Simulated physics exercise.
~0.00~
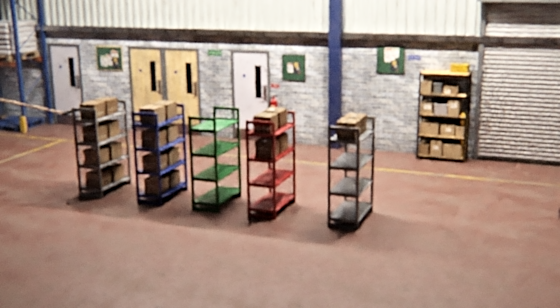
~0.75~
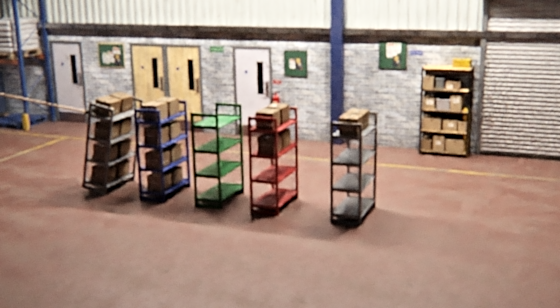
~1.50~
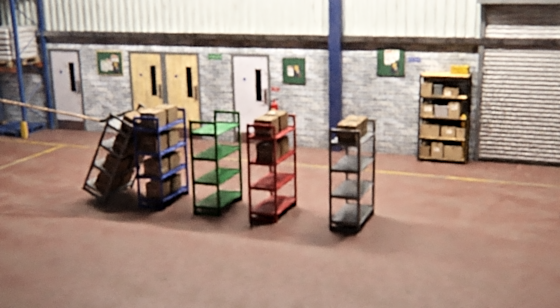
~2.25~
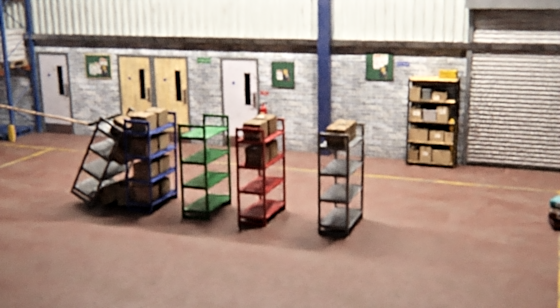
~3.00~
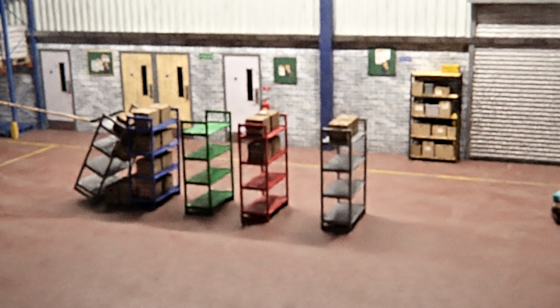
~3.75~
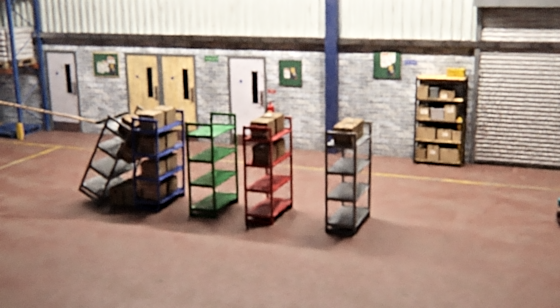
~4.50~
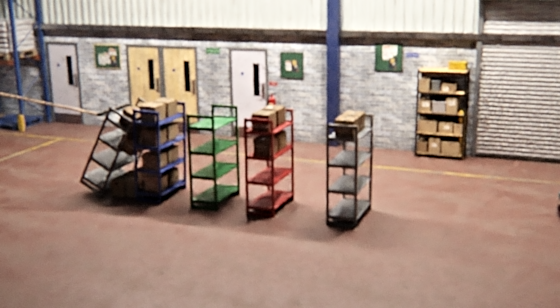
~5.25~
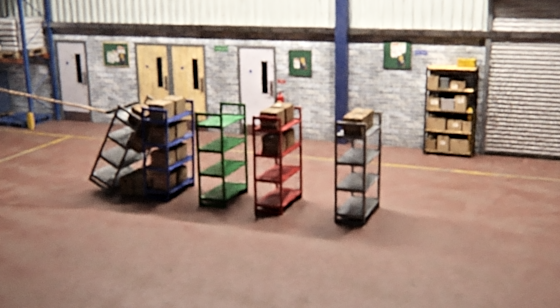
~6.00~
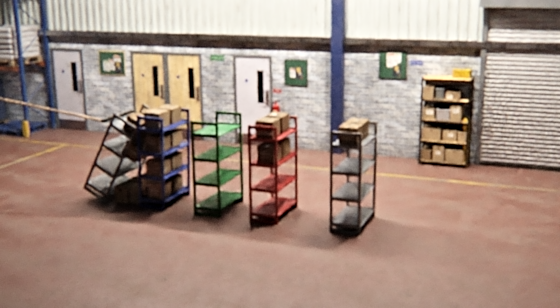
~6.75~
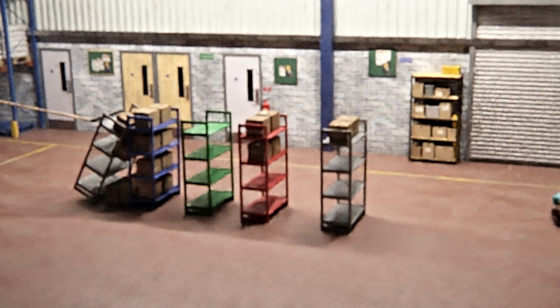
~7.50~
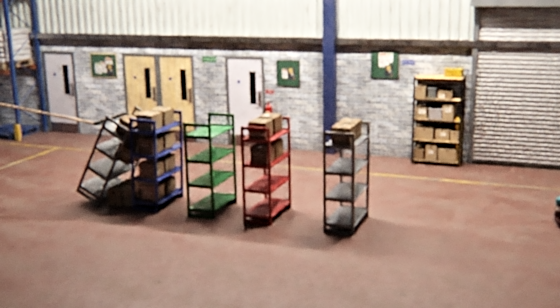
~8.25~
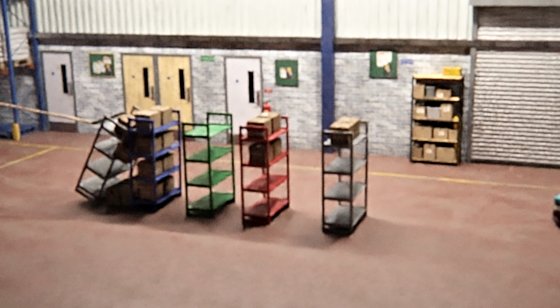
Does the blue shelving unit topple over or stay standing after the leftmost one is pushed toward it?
The blue unit stays standing in its place, with the tilted leftmost unit left leaning against it.
